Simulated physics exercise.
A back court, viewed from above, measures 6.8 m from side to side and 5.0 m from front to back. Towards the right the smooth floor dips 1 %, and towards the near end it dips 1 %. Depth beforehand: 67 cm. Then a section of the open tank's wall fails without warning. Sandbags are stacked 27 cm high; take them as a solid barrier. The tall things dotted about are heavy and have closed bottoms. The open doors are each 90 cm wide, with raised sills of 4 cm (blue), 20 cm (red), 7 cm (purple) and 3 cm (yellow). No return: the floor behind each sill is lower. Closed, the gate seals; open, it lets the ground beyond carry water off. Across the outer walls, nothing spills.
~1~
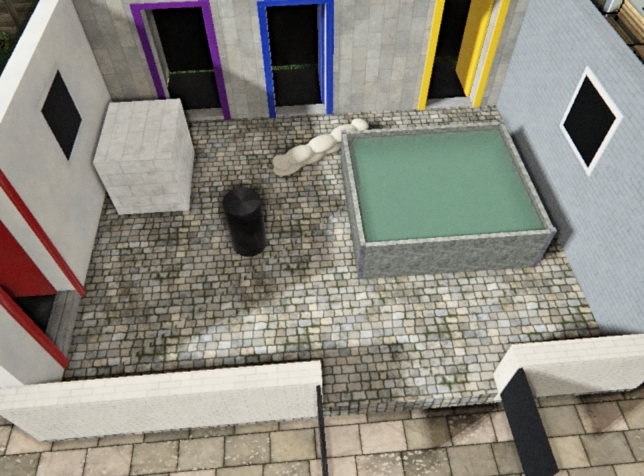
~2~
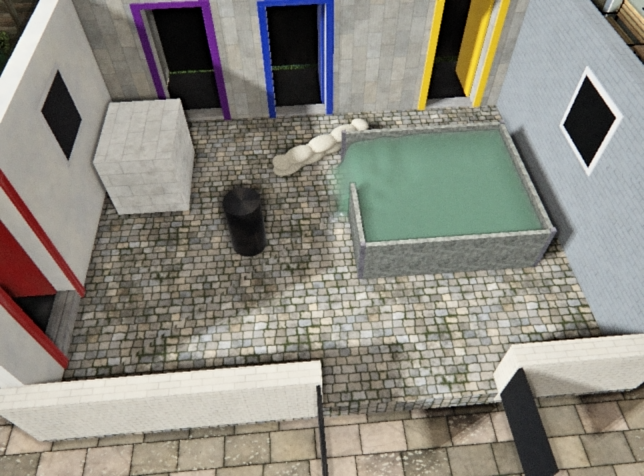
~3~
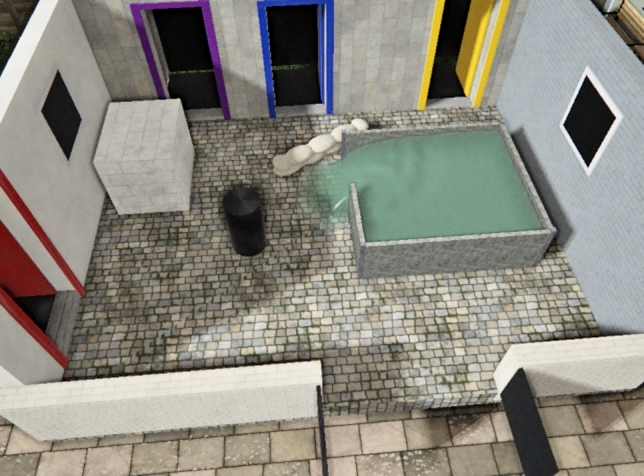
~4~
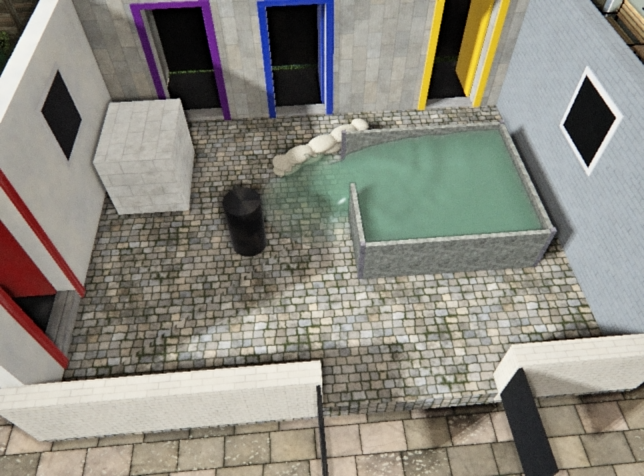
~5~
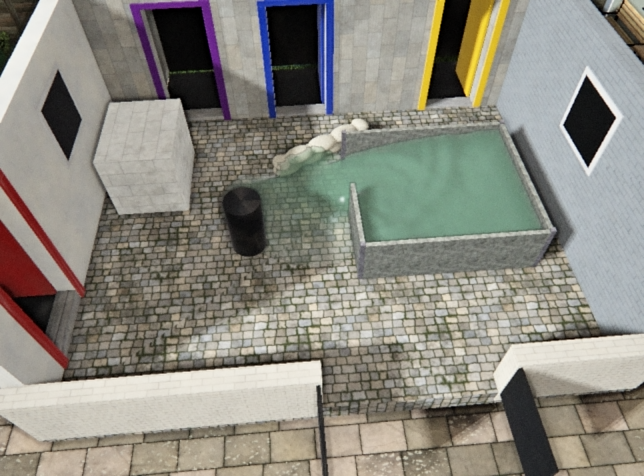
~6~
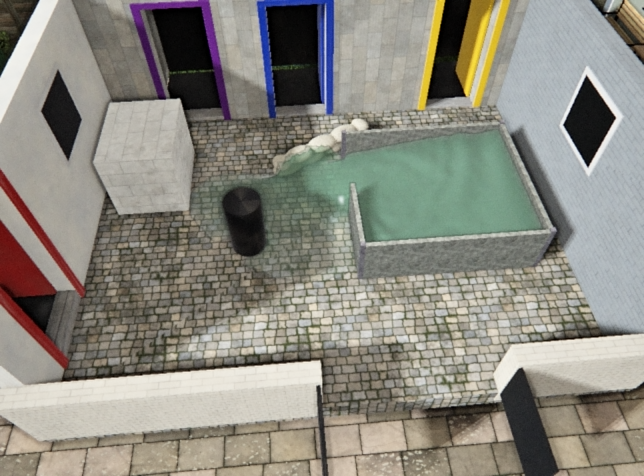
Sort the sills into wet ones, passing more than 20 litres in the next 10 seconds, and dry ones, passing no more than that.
Blue door: Wet; red door: Dry; purple door: Wet; yellow door: Wet.
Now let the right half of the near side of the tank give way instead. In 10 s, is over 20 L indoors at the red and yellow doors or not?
Compared with the limit, red is lower and yellow is higher.
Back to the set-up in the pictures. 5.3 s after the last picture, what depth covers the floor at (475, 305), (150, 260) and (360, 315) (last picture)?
Listed order: 4 / 7 / 7 cm.
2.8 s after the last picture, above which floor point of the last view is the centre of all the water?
Around (339, 222) in the last picture.
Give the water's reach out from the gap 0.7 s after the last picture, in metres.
4.0 m.
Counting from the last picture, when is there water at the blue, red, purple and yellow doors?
Blue = 1.0 s, red = 1.1 s, purple = 0.8 s, yellow = 2.0 s.
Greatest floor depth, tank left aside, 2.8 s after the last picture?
It gets to some 30 cm.
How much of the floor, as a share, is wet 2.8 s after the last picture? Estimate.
Roughly 70 % of the floor.
Then, 0.7 s after the last picture water covers 25 % of the floor and is deepest (46 cm) near (301, 172); blue door not reached, red door not reached, purple door not reached, yellow door not reached.
Then, 1.5 s after the last picture water covers 50 % of the floor and is deepest (40 cm) near (301, 172); blue door 6 cm at the sill, 0 L in, red door 16 cm at the sill, 0 L in, purple door 11 cm at the sill, 5 L in, yellow door not reached.
Then, 2.8 s after the last picture water covers 70 % of the floor and is deepest (30 cm) near (312, 172); blue door 6 cm at the sill, 5 L in, red door 15 cm at the sill, 0 L in, purple door 15 cm at the sill, 65 L in, yellow door 3 cm at the sill, 0 L in.
Then, 5.3 s after the last picture water covers 95 % of the floor and is deepest (20 cm) near (312, 172); blue door 8 cm at the sill, 13 L in, red door 15 cm at the sill, 0 L in, purple door 11 cm at the sill, 116 L in, yellow door 6 cm at the sill, 6 L in.
Then, 9.3 s after the last picture water covers 95 % of the floor and is deepest (16 cm) near (592, 324); blue door 7 cm at the sill, 42 L in, red door 10 cm at the sill, 0 L in, purple door 6 cm at the sill, 132 L in, yellow door 8 cm at the sill, 42 L in.
